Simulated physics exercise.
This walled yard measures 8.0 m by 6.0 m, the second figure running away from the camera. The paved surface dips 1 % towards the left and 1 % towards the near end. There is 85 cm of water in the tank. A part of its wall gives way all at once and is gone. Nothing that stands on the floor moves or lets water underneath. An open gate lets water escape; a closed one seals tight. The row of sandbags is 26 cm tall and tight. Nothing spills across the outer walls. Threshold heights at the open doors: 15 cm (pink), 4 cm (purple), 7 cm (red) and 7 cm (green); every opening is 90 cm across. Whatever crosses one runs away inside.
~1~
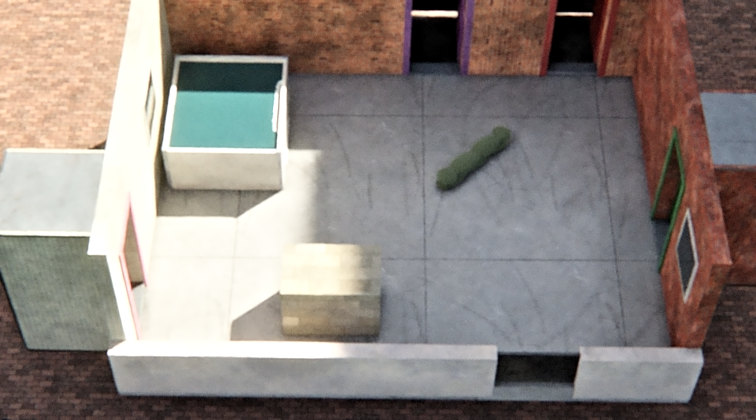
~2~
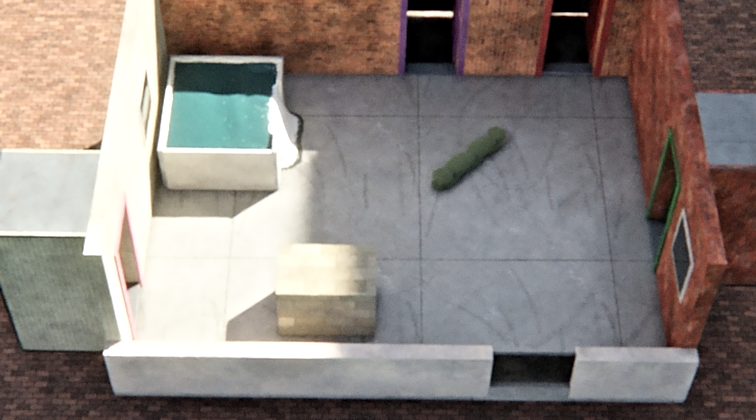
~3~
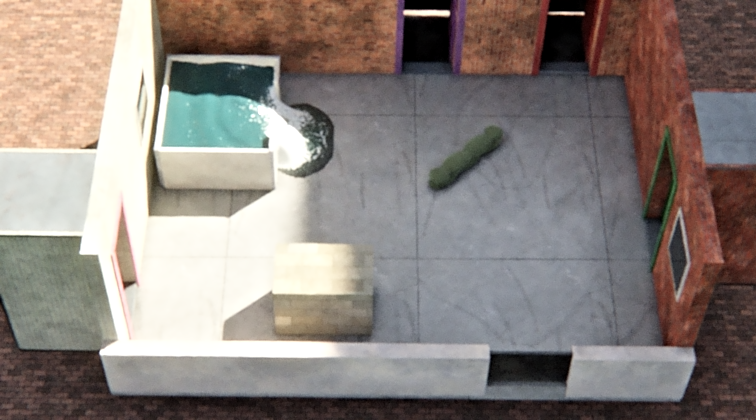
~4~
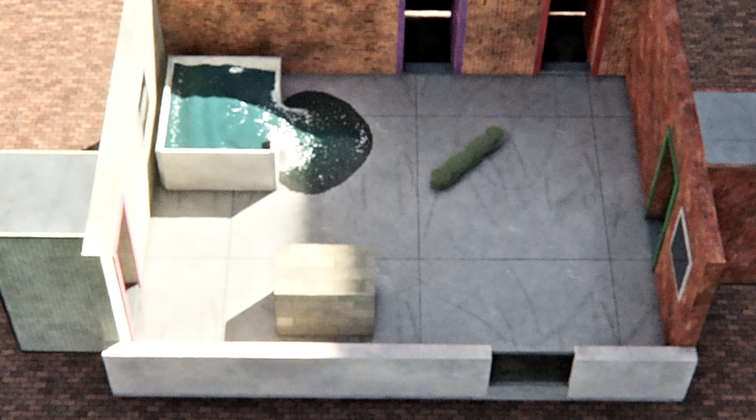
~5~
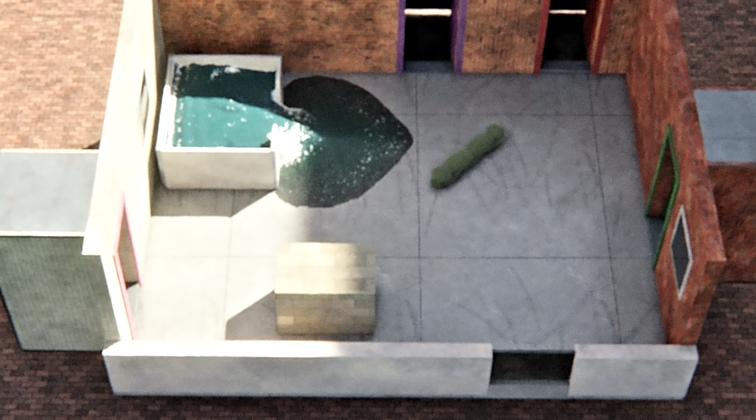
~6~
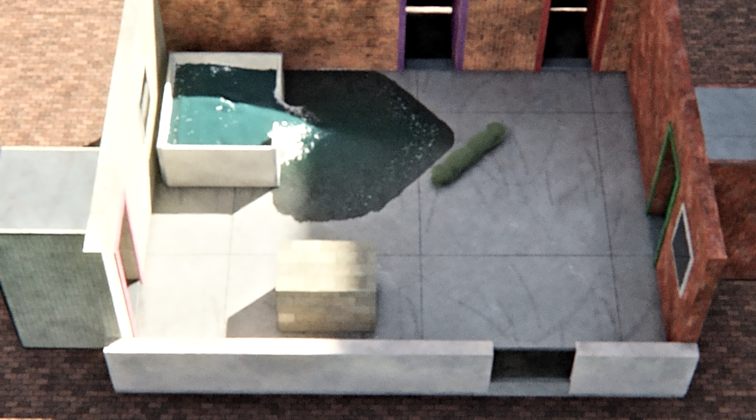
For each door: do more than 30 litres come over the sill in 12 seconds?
The water let in: At the pink door it stays under the limit; at the purple door it goes over the limit; at the red door it passes the limit; at the green door it does not reach the limit.
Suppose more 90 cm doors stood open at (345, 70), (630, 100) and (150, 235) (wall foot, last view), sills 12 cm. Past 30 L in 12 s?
In turn: Not over, past it, under.
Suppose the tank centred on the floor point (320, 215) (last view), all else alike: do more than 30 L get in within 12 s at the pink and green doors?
Then: Pink under, green over.
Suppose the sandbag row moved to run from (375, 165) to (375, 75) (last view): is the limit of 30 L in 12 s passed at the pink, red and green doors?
Then: Pink below, red below, green under.
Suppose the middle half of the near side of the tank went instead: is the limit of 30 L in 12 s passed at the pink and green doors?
Then: Pink above, green below.
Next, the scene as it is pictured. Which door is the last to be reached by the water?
Last comes the pink one.
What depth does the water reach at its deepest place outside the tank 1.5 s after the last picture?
Up to some 44 cm.
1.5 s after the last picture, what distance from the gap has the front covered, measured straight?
About 6.2 m.
Then, 0.7 s after the last picture water covers 30 % of the floor and is deepest (40 cm) near (290, 136); pink door not reached, purple door 13 cm at the sill, 2 L in, red door not reached, green door not reached.
Then, 1.5 s after the last picture water covers 45 % of the floor and is deepest (44 cm) near (624, 75); pink door not reached, purple door 11 cm at the sill, 29 L in, red door 17 cm at the sill, 12 L in, green door not reached.
Then, 2.8 s after the last picture water covers 65 % of the floor and is deepest (28 cm) near (626, 90); pink door not reached, purple door 8 cm at the sill, 54 L in, red door 11 cm at the sill, 45 L in, green door 6 cm at the sill, 0 L in.
Then, 6.3 s after the last picture water covers 75 % of the floor and is deepest (18 cm) near (387, 317); pink door not reached, purple door 9 cm at the sill, 118 L in, red door 9 cm at the sill, 84 L in, green door 5 cm at the sill, 0 L in.
Then, 11.3 s after the last picture water covers 95 % of the floor and is deepest (16 cm) near (150, 222); pink door 11 cm at the sill, 0 L in, purple door 4 cm at the sill, 140 L in, red door 2 cm at the sill, 87 L in, green door 3 cm at the sill, 0 L in.
